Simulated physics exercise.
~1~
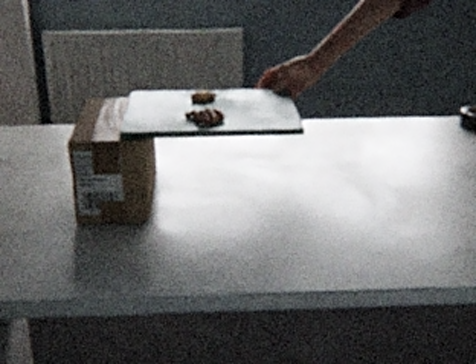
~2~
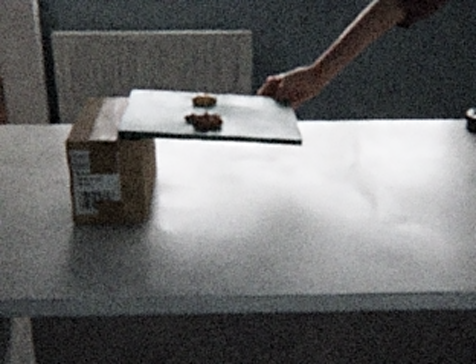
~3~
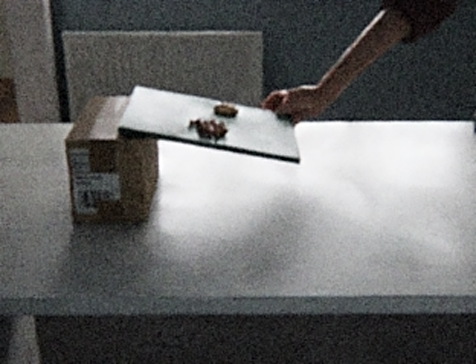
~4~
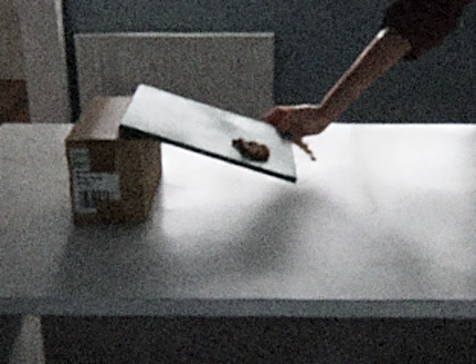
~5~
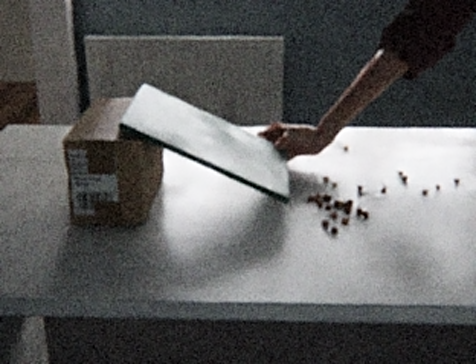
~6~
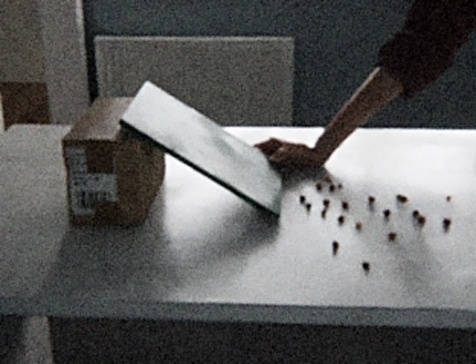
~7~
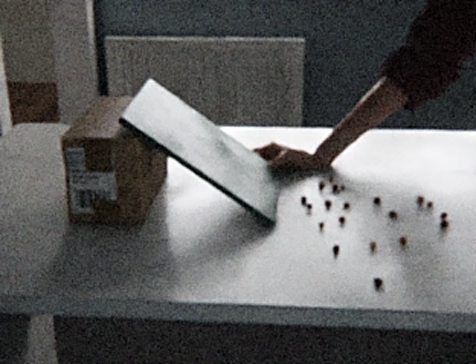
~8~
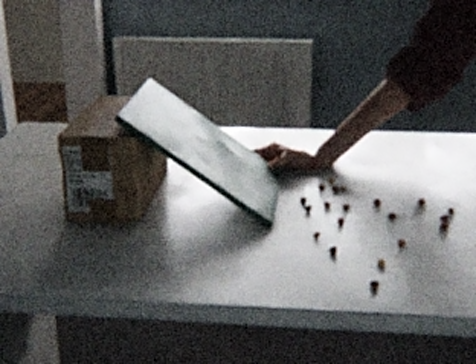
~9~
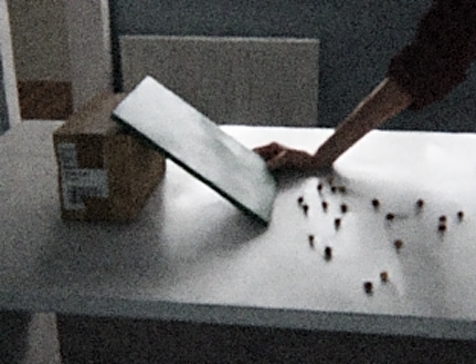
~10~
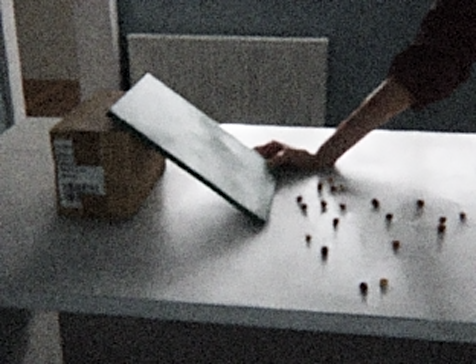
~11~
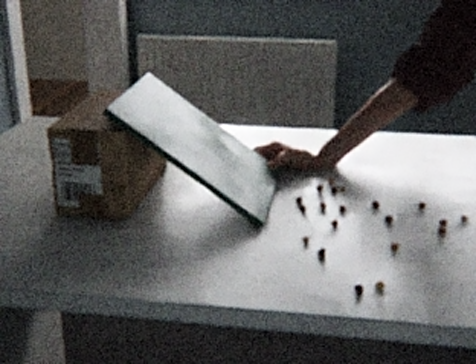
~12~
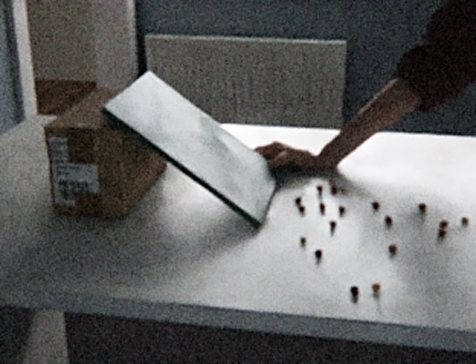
Two small piles of dark pieces sliding off a board as a hand lowers its right end, then lying scattered across the table.
